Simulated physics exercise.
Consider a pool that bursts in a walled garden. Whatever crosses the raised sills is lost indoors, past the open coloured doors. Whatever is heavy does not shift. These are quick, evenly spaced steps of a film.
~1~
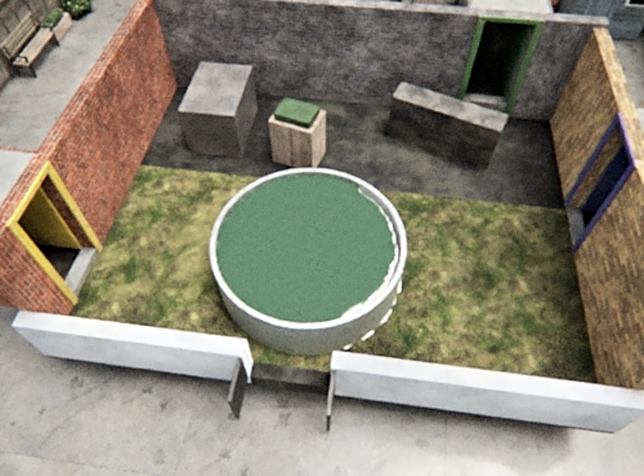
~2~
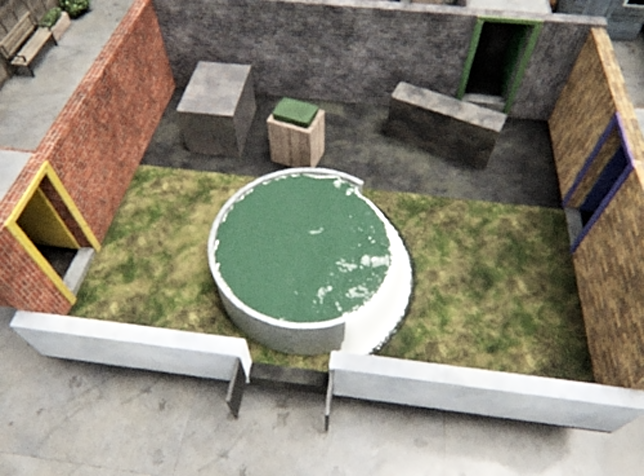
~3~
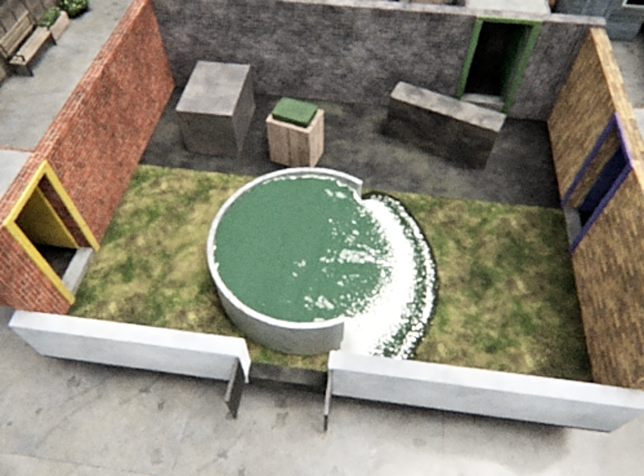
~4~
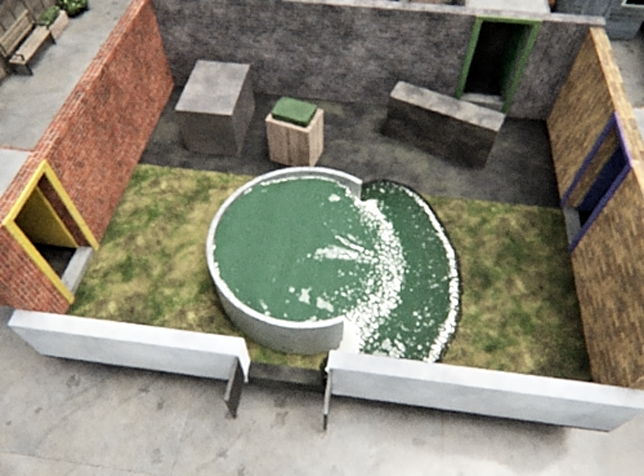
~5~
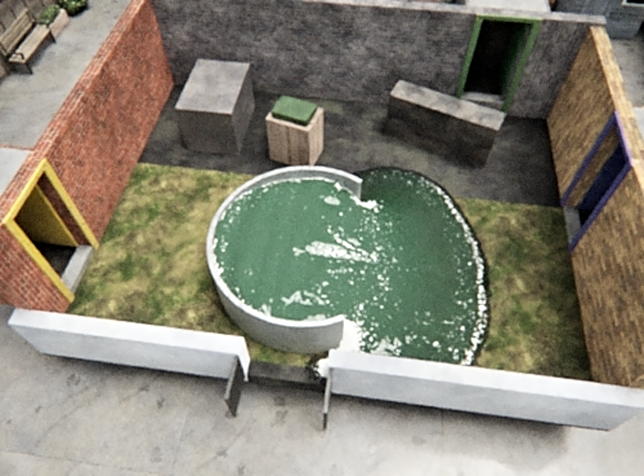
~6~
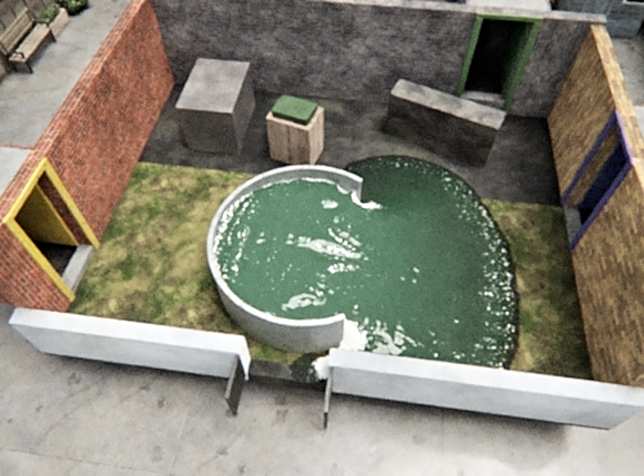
Green water bursts through the round pool's right side and spreads across the walled grass.
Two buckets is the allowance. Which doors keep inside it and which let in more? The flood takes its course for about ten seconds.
In order: Yellow door: Never tops two buckets. Green door: Never tops two buckets. Blue door: Tops two buckets.
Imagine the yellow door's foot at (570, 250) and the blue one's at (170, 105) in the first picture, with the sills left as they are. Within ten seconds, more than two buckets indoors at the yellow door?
I'd say the yellow one tops the limit.
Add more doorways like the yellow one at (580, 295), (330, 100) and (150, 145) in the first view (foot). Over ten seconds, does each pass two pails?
In sequence: Exceeds it, falls short, falls short.
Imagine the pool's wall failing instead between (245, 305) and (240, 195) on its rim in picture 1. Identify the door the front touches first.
I'd say the yellow door.
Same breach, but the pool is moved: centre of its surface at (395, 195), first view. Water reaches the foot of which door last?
The yellow one comes last.
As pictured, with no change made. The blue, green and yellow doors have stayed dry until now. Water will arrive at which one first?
I'd go with the door marked blue.
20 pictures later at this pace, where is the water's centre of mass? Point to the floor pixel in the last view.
Centre of mass: Roughly (449, 256).
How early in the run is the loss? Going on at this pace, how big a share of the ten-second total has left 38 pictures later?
Near 70 %.
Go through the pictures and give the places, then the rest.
Still water in the round pool at (308, 242), in the first picture.
The front is at a hidden place, out from the gap at (396, 269), in the second picture.
Water pours out at (394, 272) and has run to a hidden place, in the third picture.
The front is at (378, 183), out from the gap at (393, 273), in the fourth picture.
The front is at (395, 170), out from the gap at (393, 273), in the fifth picture.
The front is at (405, 158), out from the gap at (393, 272), in the sixth picture.
A moment on, water covers 45 % of the floor; the yellow door not reached, the green door not reached, the blue door wet at the sill, nothing in.
Next, water covers 45 % of the floor; the yellow door not reached, the green door not reached, the blue door over two buckets in.
Then, water covers 60 % of the floor; the yellow door not reached, the green door wet at the sill, nothing in, the blue door far over two buckets in.
Later, water covers 70 % of the floor; the yellow door not reached, the green door wet at the sill, nothing in, the blue door far over two buckets in.
In the end, water covers 95 % of the floor; the yellow door wet at the sill, nothing in, the green door wet at the sill, nothing in, the blue door far over two buckets in.
